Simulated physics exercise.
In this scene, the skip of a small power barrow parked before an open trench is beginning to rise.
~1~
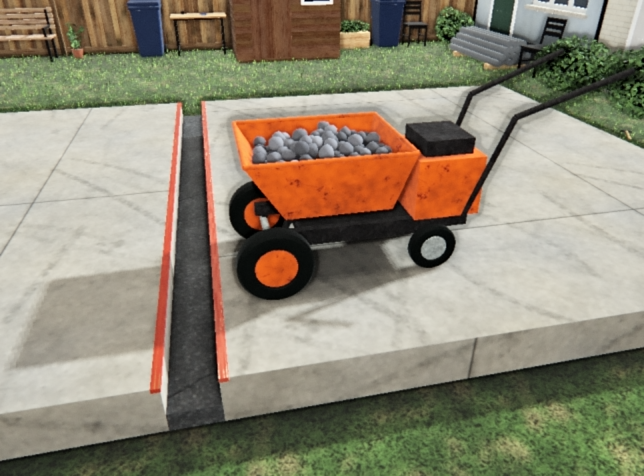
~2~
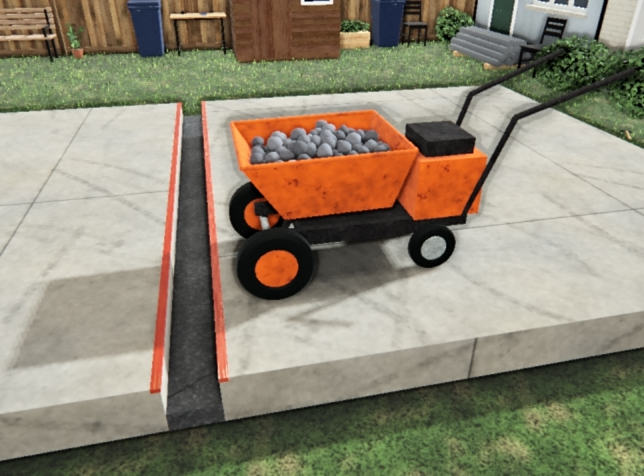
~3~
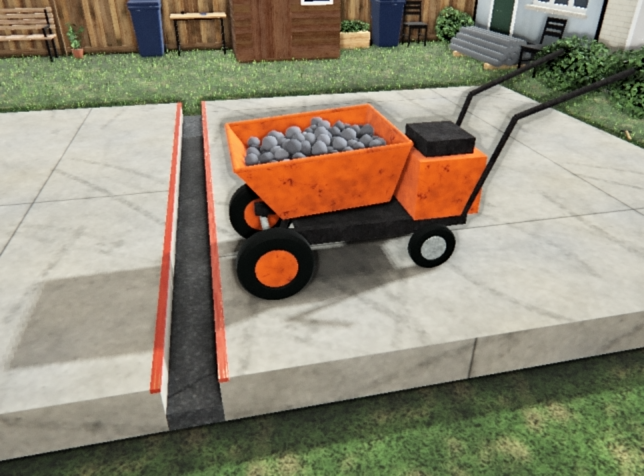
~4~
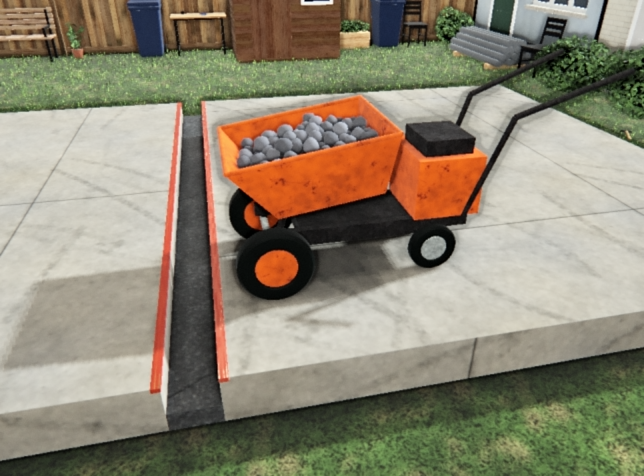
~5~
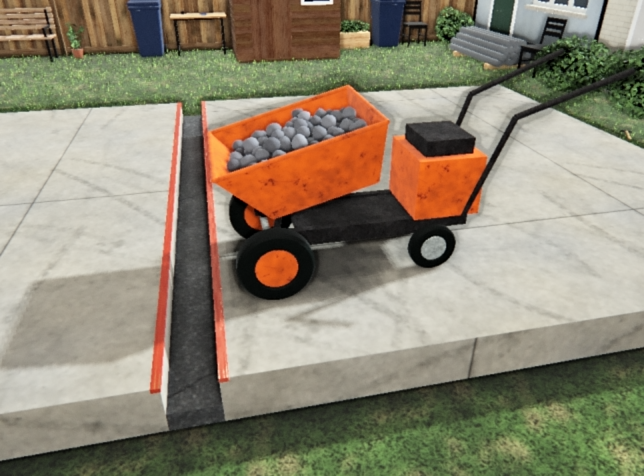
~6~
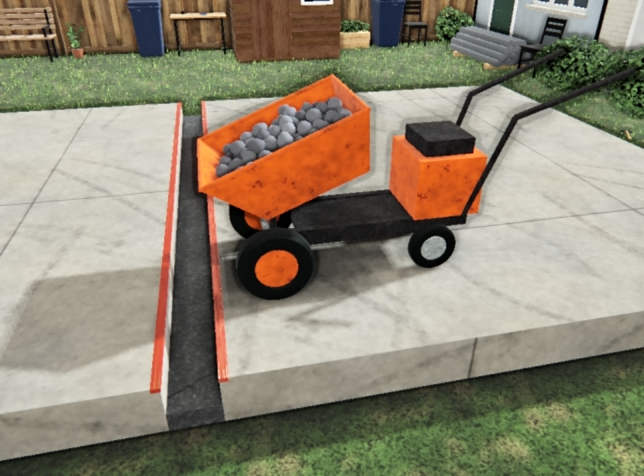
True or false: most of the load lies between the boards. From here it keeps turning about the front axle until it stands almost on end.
False.
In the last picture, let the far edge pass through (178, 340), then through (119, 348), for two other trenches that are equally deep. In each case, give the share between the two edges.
I'd expect close to 0 in a hundred and then close to 60 in a hundred.
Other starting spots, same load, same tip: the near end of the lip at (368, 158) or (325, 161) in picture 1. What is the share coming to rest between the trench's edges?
About 40 percent at the first place and about 60 percent at the second.
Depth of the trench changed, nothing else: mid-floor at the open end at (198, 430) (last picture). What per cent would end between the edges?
It works out to some 10 per cent.
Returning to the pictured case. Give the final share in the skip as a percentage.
10 %, about.
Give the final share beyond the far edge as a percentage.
Share of load: Near 80 %.
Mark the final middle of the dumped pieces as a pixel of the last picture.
Somewhere close to (120, 278) in the last picture.
Soon after the last picture, skip tipped steeply; all in the skip.
A little later, skip tipped right over; most in the skip; about a quarter beyond it; a small part falling.
Later still, skip tipped right over; about a quarter in the skip; a stray few in or heaped over the trench; about two thirds beyond it; a stray few falling.
By the end, skip tipped right over; a small part in the skip; a small part in or heaped over the trench; most beyond it.
